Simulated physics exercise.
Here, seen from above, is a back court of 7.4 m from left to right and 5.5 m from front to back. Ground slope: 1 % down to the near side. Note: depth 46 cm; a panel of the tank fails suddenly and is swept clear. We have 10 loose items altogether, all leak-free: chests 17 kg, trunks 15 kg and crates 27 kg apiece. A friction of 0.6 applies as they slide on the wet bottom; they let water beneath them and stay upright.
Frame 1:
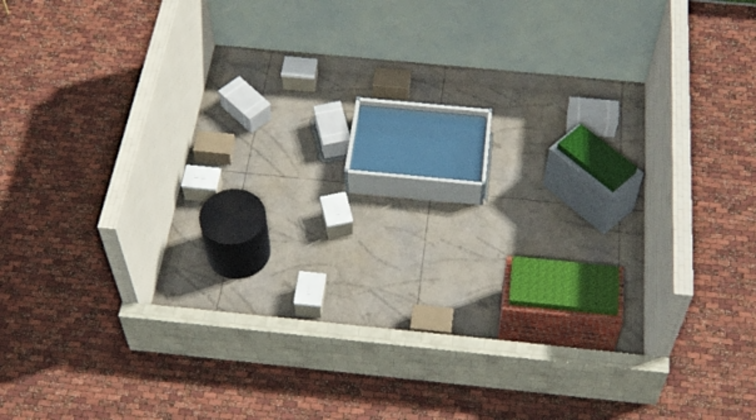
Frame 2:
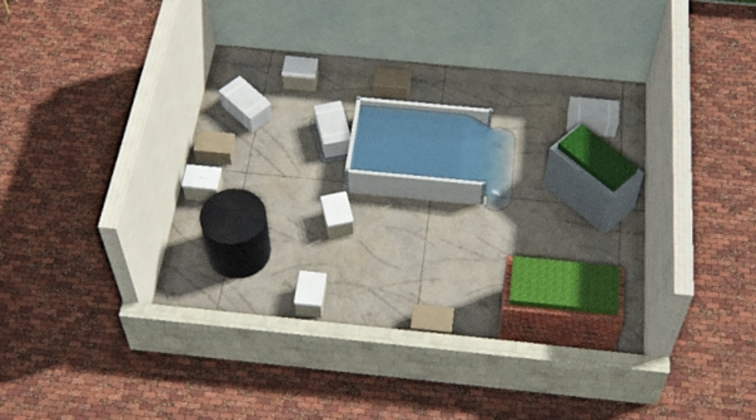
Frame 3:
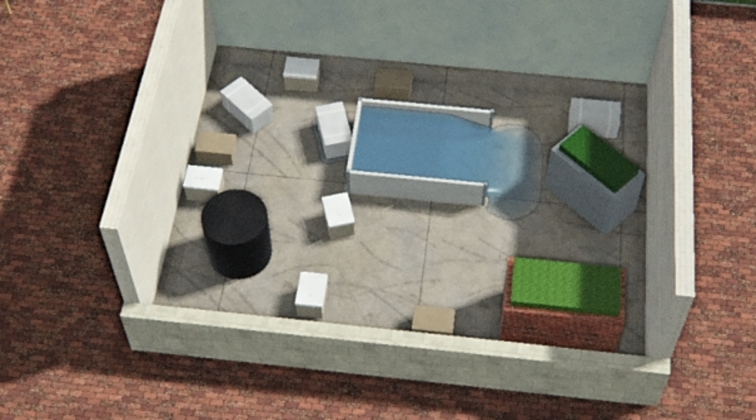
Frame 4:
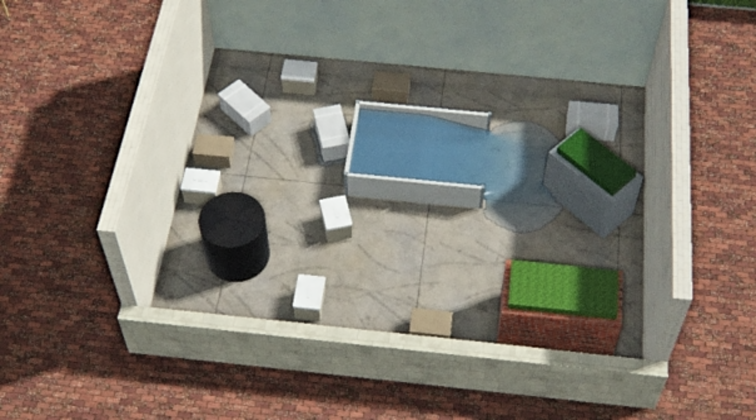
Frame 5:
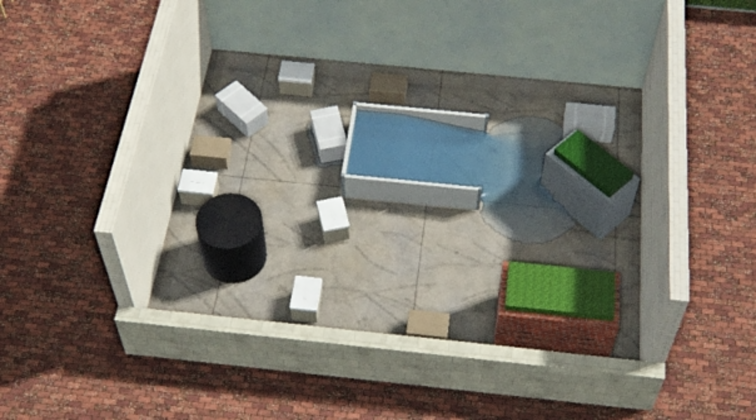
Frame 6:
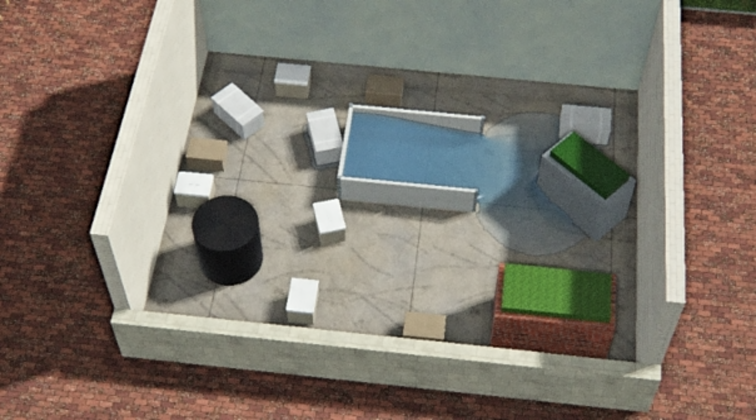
Walled paved courtyard seen from above, a tank's right side vanishing and water spreading rightward around a planter while boxes stay put.
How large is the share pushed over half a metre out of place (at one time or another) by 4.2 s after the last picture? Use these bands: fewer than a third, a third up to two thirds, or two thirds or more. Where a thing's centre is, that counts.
It falls in fewer than a third.
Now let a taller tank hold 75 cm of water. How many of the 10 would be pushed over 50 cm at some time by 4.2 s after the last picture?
Count: 1.
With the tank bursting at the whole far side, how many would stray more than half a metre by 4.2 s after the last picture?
You'd get 4 in that case.
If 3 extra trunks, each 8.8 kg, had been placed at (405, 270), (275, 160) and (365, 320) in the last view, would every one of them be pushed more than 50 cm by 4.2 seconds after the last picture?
One after another they come out inside the limit, inside the limit, inside the limit.
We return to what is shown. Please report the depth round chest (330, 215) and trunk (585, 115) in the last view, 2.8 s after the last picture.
Some 0 cm at the first, some 14 cm at the second.
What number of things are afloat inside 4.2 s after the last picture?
Count at that moment: 0.
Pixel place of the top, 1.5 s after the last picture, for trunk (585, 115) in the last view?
(619, 78), roughly.
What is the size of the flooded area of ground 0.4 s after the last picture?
About 8.5 m2.
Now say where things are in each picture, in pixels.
The first frame shows a chest at (337, 209) rests on the ground; a trunk at (594, 110) rests on the ground; water covers 2.9 m2; 0 of 10 have shifted.
The second frame shows a chest at (337, 208) rests on the ground; a trunk at (594, 109), on the bottom; 3.5 m2 under water; 0 of 10 have shifted.
The third frame shows a chest at (338, 209) rests on the ground; a trunk at (596, 111), on the bottom; 4.3 m2 under water; 0 of 10 have shifted.
The fourth frame shows a chest at (336, 212) rests on the ground; a trunk at (593, 114), on the bottom; 5.2 m2 under water; 0 of 10 have shifted.
The fifth frame shows a chest at (333, 213) rests on the ground; a trunk at (590, 115) rests on the ground; 5.9 m2 under water; 0 of 10 have shifted.
The sixth frame shows a chest at (329, 216) rests on the ground; a trunk at (586, 117) rests on the ground; water covers 6.6 m2; 0 of 10 have shifted.
Then, 0.4 s after the last picture 0 of 10 are over 50 cm from their spots; 0 afloat.
Then, 1.5 s after the last picture 1 of 10 are over 50 cm from their spots; 1 afloat.
Then, 2.8 s after the last picture 0 of 10 are over 50 cm from their spots; 1 afloat.
Then, 4.2 s after the last picture 1 of 10 are over 50 cm from their spots, and 1 have been at some point; 0 afloat.
